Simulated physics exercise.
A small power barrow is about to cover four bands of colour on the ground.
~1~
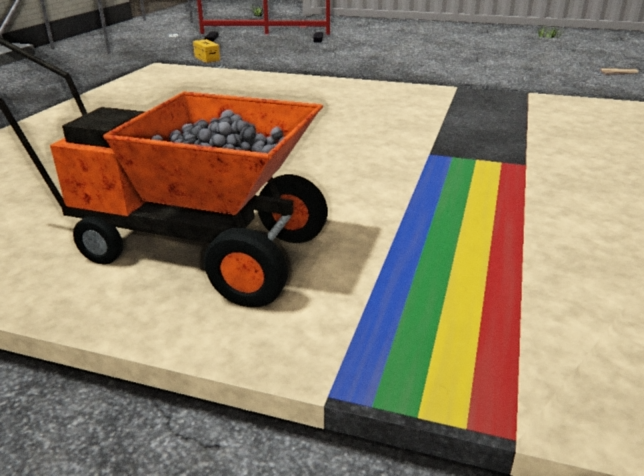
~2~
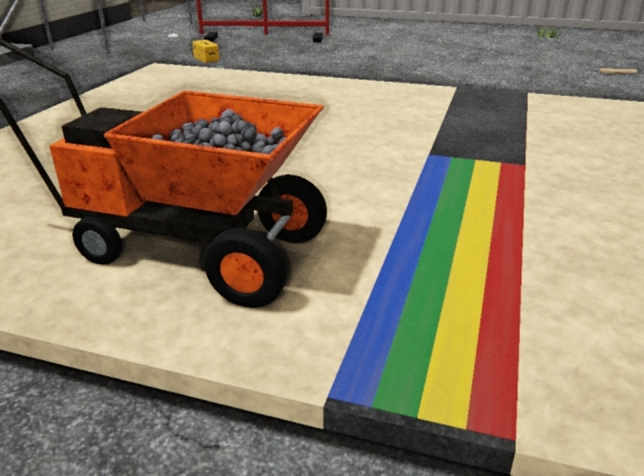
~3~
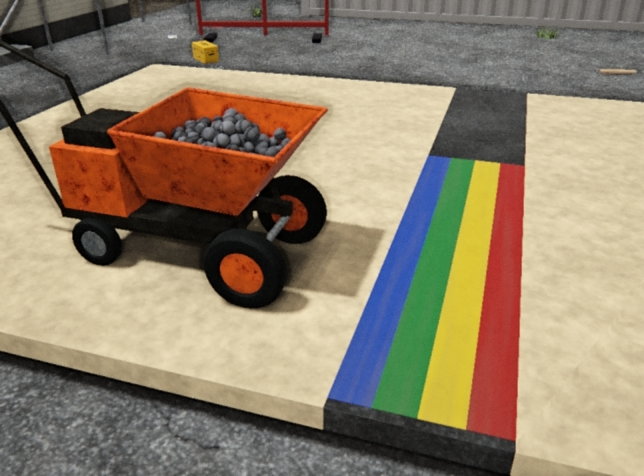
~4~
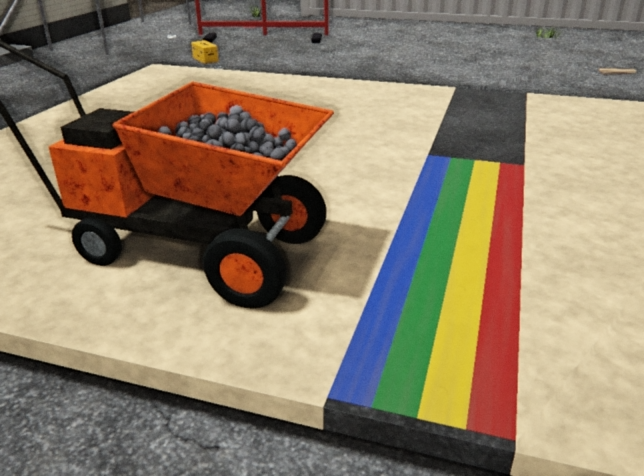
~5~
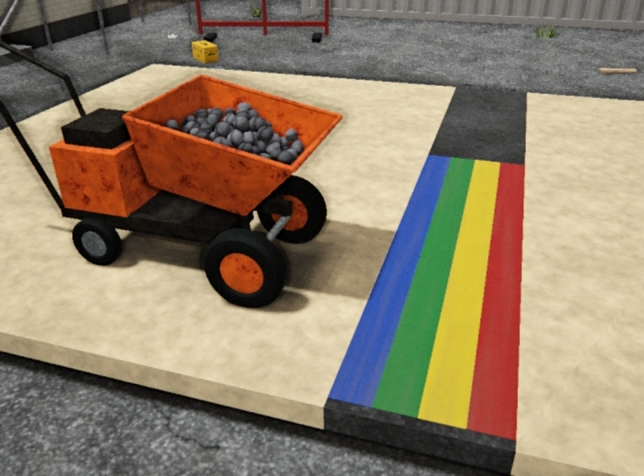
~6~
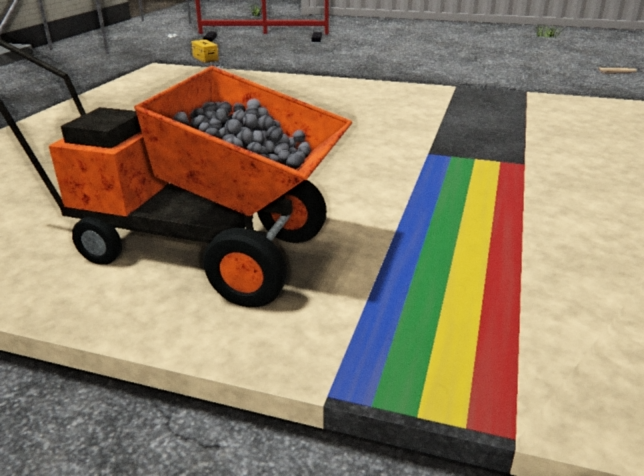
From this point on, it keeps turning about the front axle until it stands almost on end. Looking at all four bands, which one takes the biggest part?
That would be the green band.
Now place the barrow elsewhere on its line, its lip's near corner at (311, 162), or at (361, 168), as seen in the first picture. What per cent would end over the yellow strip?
In order, 30 % followed by 20 %.
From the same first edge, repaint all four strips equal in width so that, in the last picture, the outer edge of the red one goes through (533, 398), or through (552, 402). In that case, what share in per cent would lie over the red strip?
0 and 0 percent, roughly.
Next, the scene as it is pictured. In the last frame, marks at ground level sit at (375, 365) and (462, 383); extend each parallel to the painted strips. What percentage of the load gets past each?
The first gives 70 %, the second 10 %.
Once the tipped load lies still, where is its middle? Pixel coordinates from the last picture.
It settles centred around (430, 285).
Soon after the last picture, skip tipped steeply; all in the skip.
A little later, skip tipped right over; most in the skip; a small part over the blue strip; a small part over the green strip; a stray few over the yellow strip.
Later still, skip tipped right over; about a quarter in the skip; about a quarter over the blue strip; about a third over the green strip; a small part over the yellow strip; a small part over the red strip; a stray few off the paint.
By the end, skip tipped right over; about a quarter in the skip; about a quarter over the blue strip; about a third over the green strip; a small part over the yellow strip; a small part over the red strip; a stray few off the paint.
